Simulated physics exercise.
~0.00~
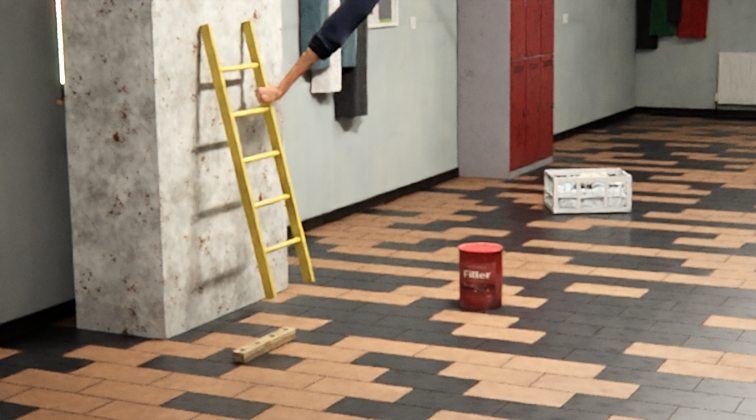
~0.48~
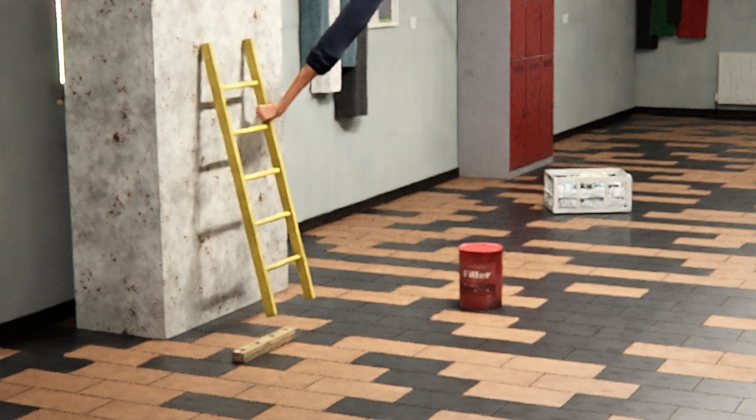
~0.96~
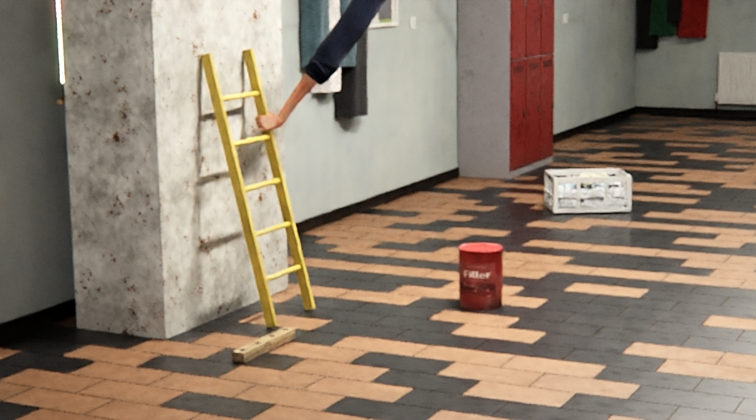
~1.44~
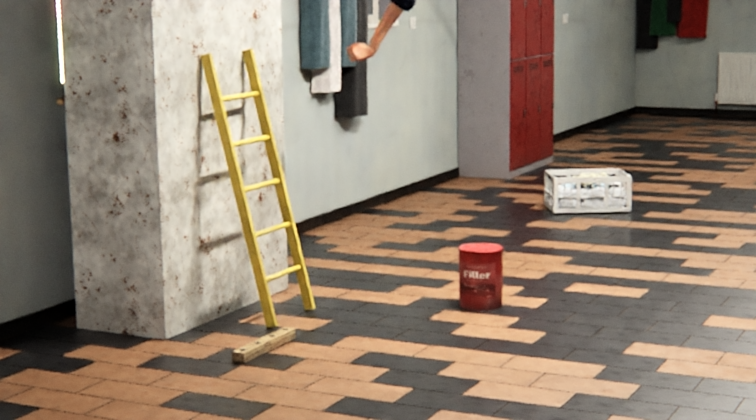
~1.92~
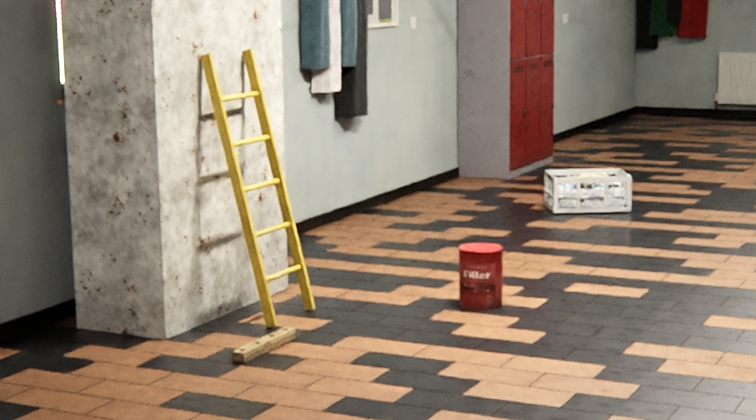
The footage shows a hand lowering a yellow ladder a little against a concrete pillar until its foot rests by a wooden strip on the tiled floor, near a red pail. The hand lets go and withdraws, and the ladder stays leaning in place.
